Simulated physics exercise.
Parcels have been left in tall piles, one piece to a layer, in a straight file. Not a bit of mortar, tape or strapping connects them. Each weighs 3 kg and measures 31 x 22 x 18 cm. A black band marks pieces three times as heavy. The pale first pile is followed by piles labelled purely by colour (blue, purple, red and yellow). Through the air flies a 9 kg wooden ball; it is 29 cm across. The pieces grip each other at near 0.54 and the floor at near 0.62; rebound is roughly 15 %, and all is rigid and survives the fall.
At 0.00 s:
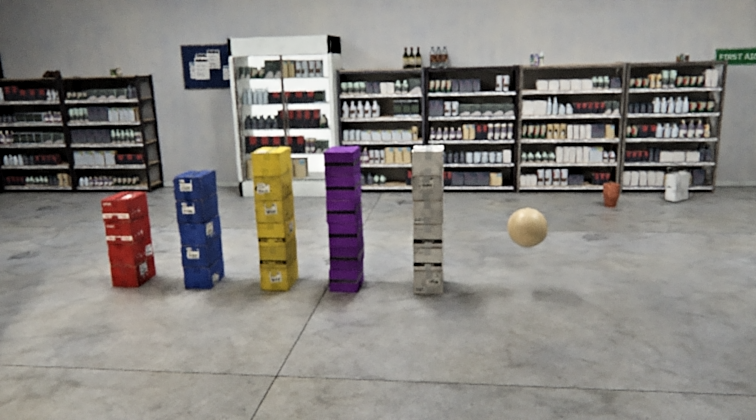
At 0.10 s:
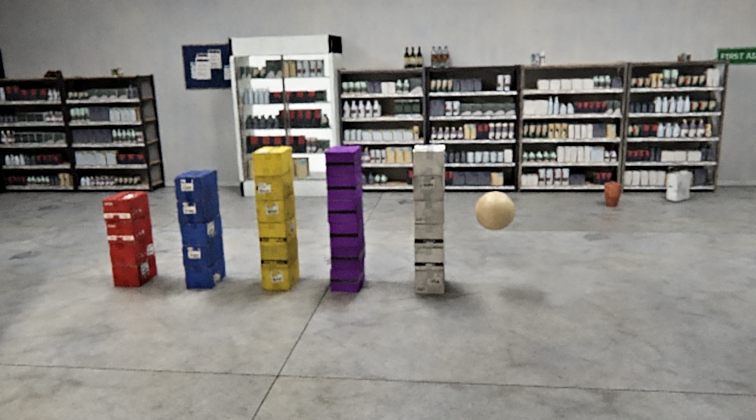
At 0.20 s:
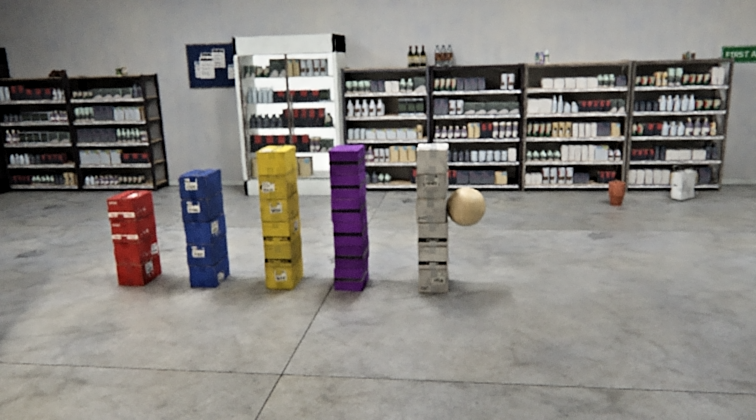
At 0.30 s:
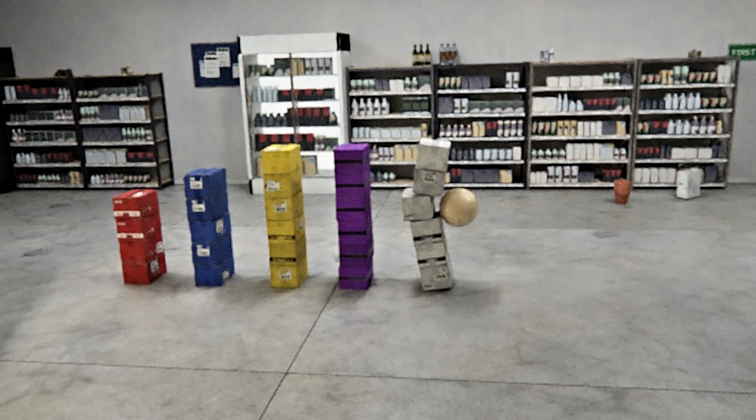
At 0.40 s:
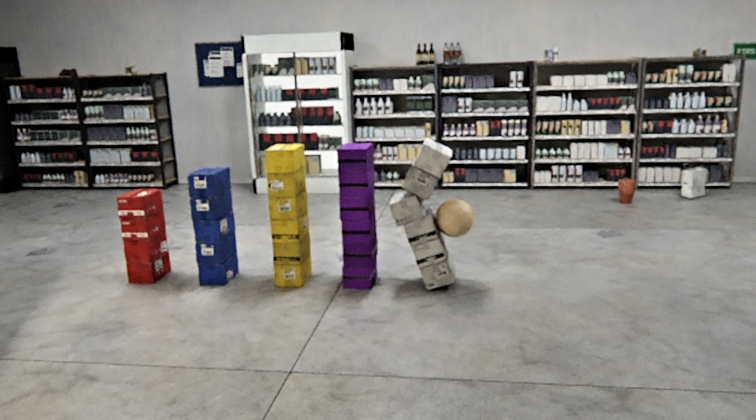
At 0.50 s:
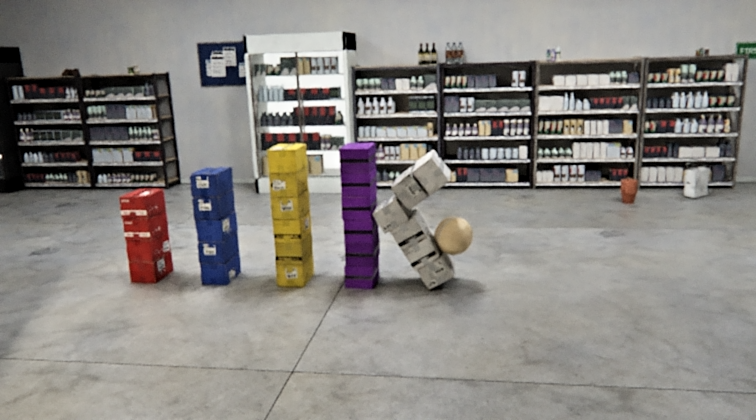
In a storeroom lined with shelves, a pale wooden ball flew in from the right and struck the pale stack of boxes, which buckled and leaned left against the purple stack beside it.
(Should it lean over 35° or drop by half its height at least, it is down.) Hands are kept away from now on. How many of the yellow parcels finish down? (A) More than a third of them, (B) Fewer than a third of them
Answer: B.
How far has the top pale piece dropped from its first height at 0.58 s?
Some 20 centimetres.
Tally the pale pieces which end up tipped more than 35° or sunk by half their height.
Count: 5.
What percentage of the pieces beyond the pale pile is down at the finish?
Around 0 per cent, I'd say.
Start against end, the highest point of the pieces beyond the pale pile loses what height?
I make it close to 0 cm.
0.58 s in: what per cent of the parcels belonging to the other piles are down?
At that moment 0 per cent.
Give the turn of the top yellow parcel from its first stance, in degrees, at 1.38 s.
0°.
After 0.58 s, 2 of the pale pile down; none of the 6 yellow parcels down (0 of 21 in all colours); top yellow parcel unmoved.
After 0.82 s, 5 of the pale pile down; none of the 6 yellow parcels down (0 of 21 in all colours); top yellow parcel unmoved; top purple parcel shifted 50 mm.
After 1.10 s, 4 of the pale pile down; none of the 6 yellow parcels down (0 of 21 in all colours); top yellow parcel unmoved.
After 1.38 s, 5 of the pale pile down; none of the 6 yellow parcels down (0 of 21 in all colours); top yellow parcel unmoved; top purple parcel shifted 16 mm.
At rest (2.6 s), 5 of the pale pile down; none of the 6 yellow parcels down (0 of 21 in all colours); top yellow parcel unmoved; top purple parcel unmoved. That is 0 per cent. As the last picture would show them, middles, top yellow parcel near (288, 158), top purple parcel near (358, 157).
